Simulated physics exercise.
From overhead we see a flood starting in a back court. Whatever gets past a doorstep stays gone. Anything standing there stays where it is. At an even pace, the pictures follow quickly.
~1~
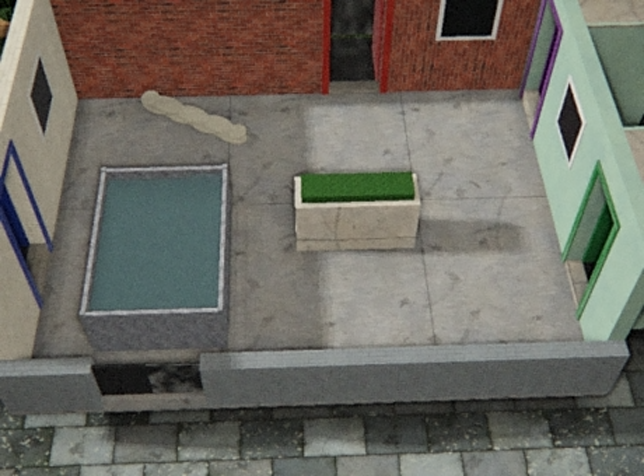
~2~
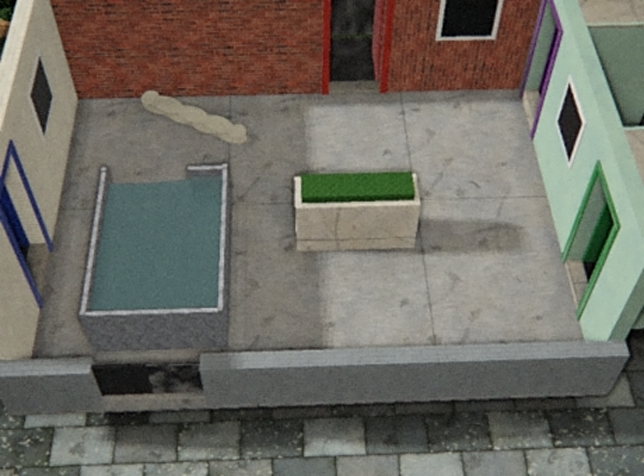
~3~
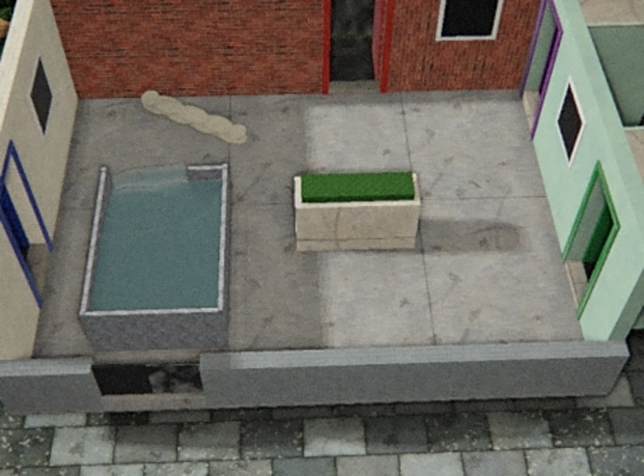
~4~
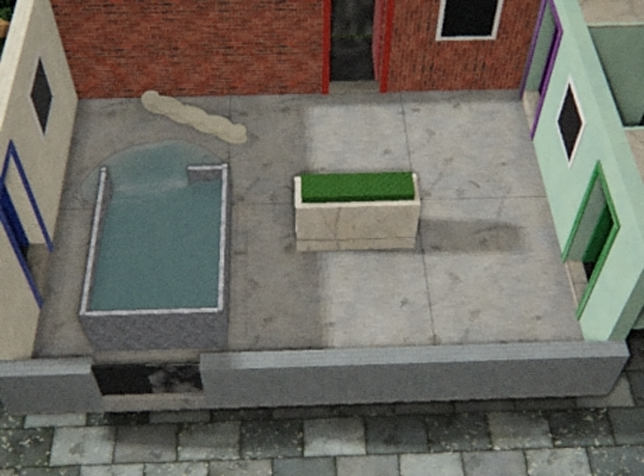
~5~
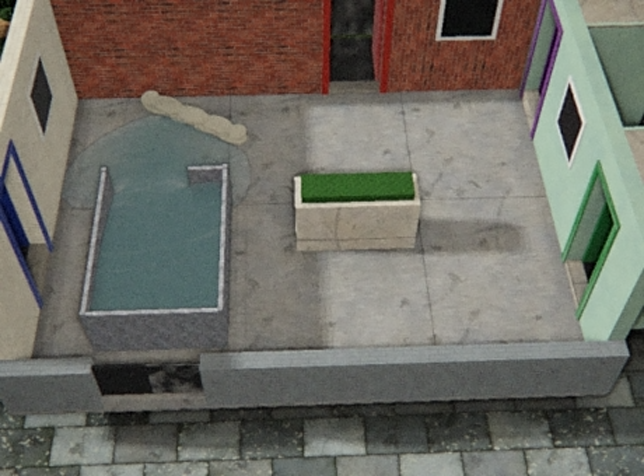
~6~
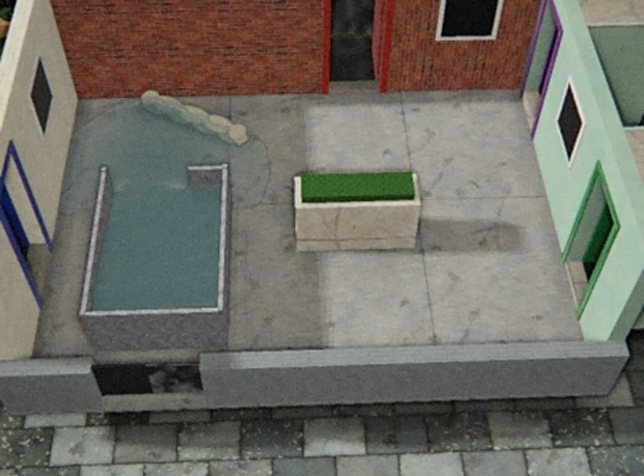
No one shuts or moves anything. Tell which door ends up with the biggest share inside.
That would be the green door.
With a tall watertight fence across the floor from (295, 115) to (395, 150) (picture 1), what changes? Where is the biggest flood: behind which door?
That would be the door marked green.
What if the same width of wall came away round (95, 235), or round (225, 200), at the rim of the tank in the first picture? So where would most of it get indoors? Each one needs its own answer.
The blue door, then the door marked red.
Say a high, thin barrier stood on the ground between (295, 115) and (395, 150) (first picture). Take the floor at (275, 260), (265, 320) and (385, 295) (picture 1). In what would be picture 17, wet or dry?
Note: Spot 1 unwetted; spot 2 unwetted; spot 3 unwetted.
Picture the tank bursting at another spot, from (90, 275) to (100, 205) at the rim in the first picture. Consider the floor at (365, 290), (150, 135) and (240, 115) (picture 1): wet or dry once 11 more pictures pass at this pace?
In sequence the three spots come out still bare, then wetted, then still bare.
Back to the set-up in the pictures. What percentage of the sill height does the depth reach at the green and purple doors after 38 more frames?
The first sits near 80 in a hundred and the second near 30 in a hundred.
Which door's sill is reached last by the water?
I'd name the green one.
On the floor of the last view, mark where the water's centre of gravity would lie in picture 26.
That puts it at around (172, 196).
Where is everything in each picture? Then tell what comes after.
The first picture shows still water in the tank at (159, 239).
In the second picture, the front is at a hidden place, out from the gap on the tank's far side.
In the third picture, water pours out on the tank's far side and has run to a hidden place.
In the fourth picture, water pours out on the tank's far side and has run to (182, 144).
In the fifth picture, the front is at (159, 116), out from the gap on the tank's far side.
In the sixth picture, water pours out on the tank's far side and has run to (134, 100).
A moment on, water covers 20 % of the floor; blue door not reached, purple door not reached, red door not reached, green door not reached.
Next, water covers 30 % of the floor; blue door not reached, purple door not reached, red door wet at the sill, nothing in, green door not reached.
Then, water covers 50 % of the floor; blue door wet at the sill, nothing in, purple door not reached, red door wet at the sill, nothing in, green door not reached.
Later, water covers 80 % of the floor; blue door wet at the sill, nothing in, purple door wet at the sill, nothing in, red door wet at the sill, nothing in, green door wet at the sill, nothing in.
In the end, water covers 95 % of the floor; blue door wet at the sill, nothing in, purple door wet at the sill, nothing in, red door wet at the sill, nothing in, green door some in; the green door has let in the most.
